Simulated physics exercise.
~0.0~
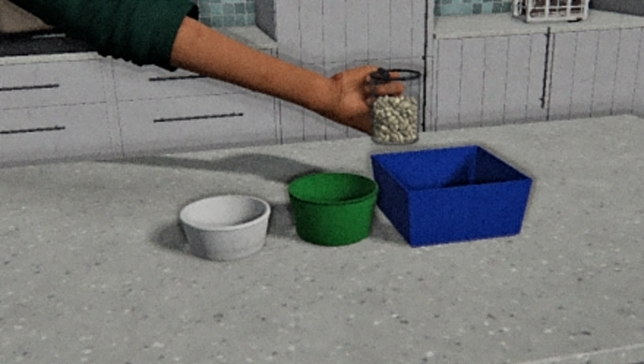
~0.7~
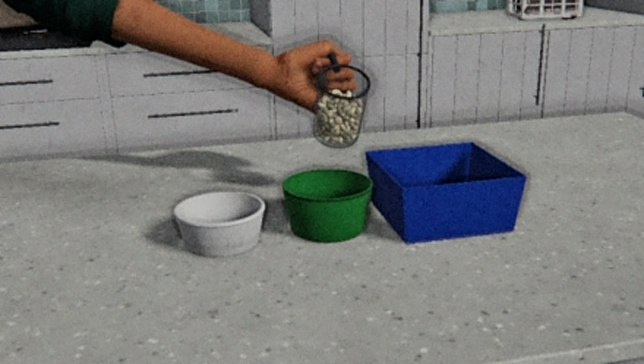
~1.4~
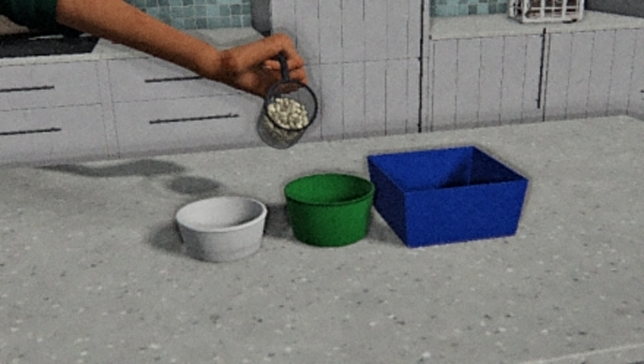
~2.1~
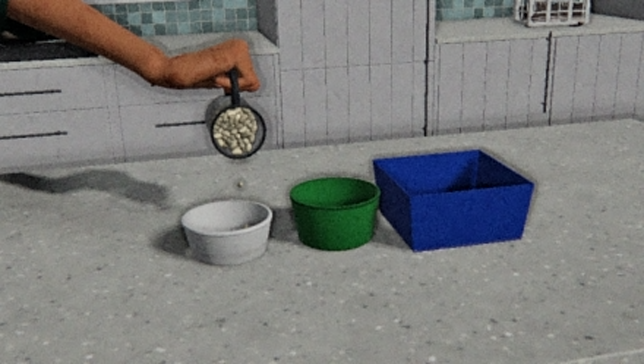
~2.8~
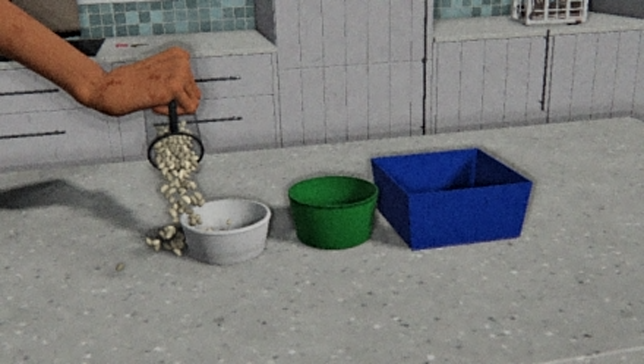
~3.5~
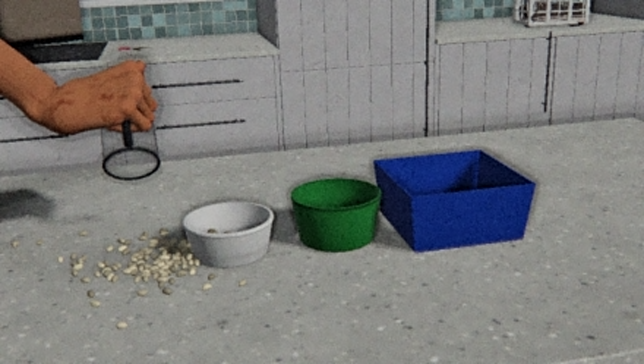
A hand tipping a glass of white beans while moving left, spilling many beside a white dish and some into it.
